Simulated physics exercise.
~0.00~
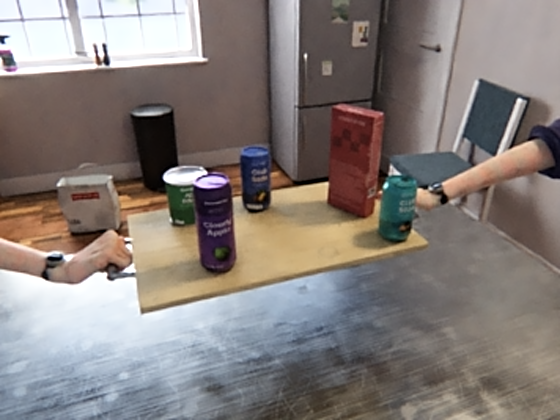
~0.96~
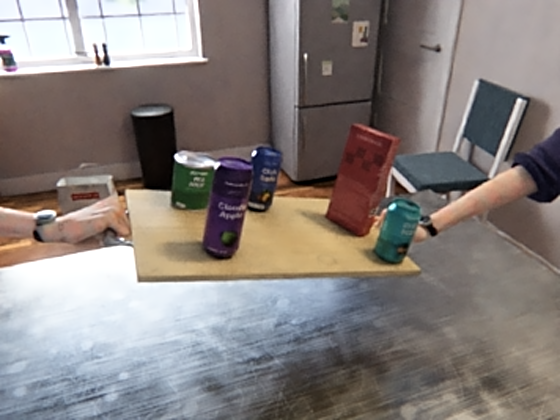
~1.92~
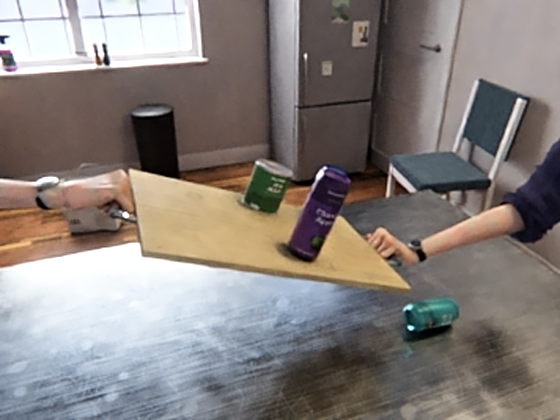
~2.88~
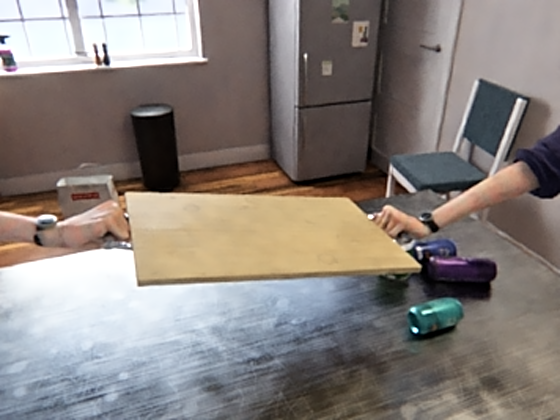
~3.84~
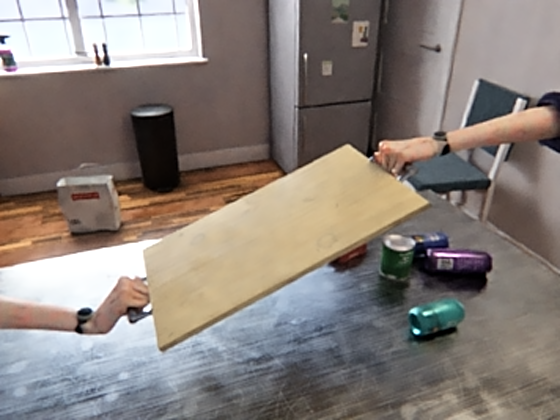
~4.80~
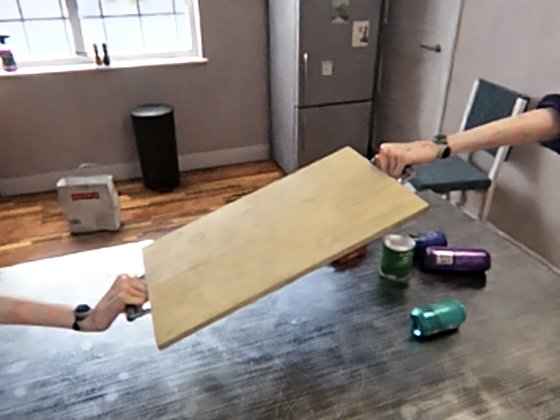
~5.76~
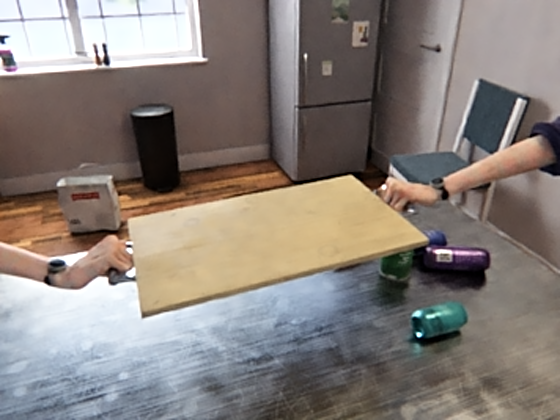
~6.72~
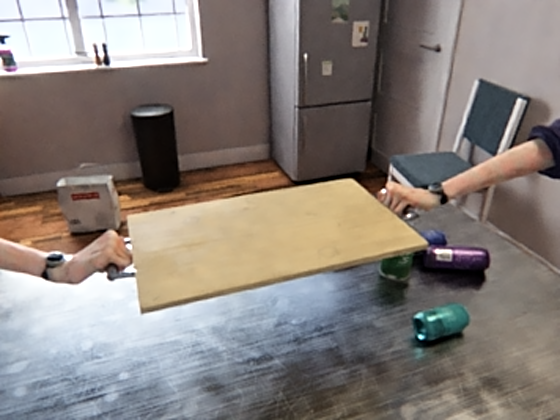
In a kitchen, two hands tilting a wooden board right, spilling four cans and a red packet, then tipping it left and levelling it empty.
